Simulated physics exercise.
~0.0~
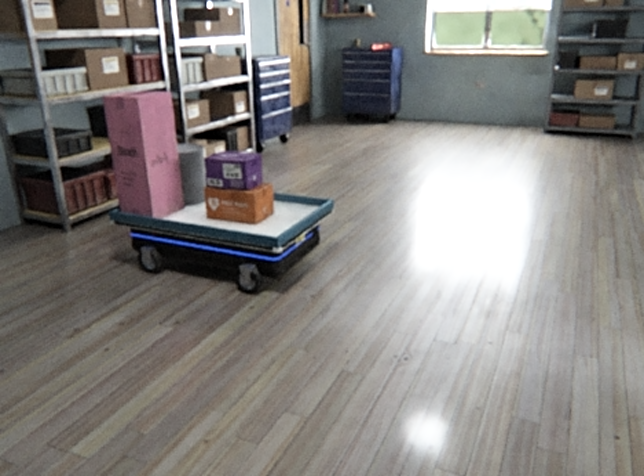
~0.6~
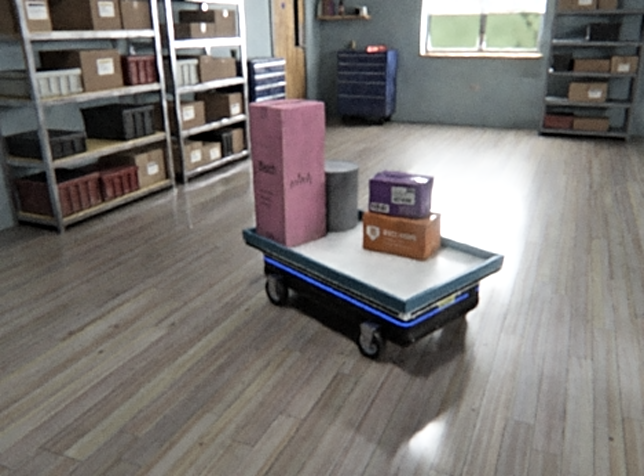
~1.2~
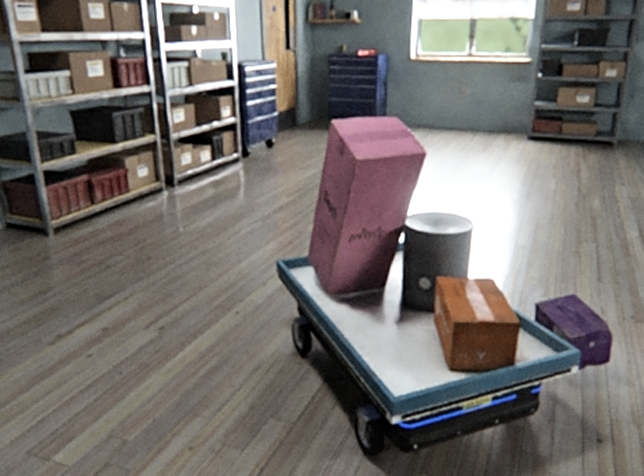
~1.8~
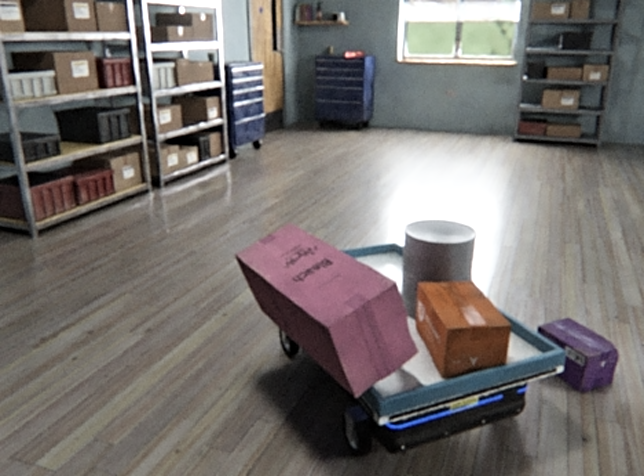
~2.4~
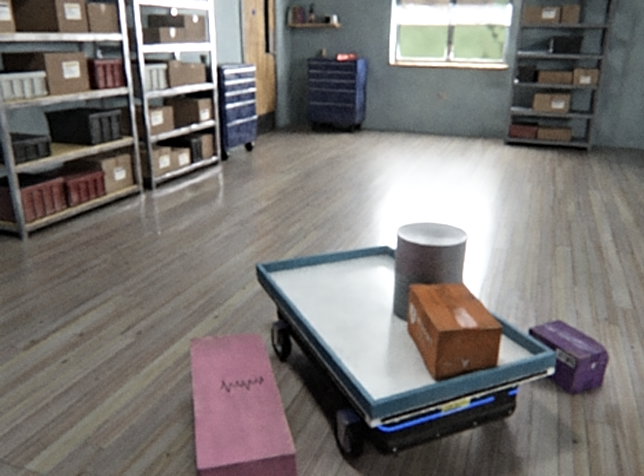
In the video, a powered flat cart carrying a pink box, a grey pail and a purple parcel stacked on an orange box rolls rightward and turns; the parcel falls off, the pink box tips onto the floor, and the pail and orange box remain aboard.
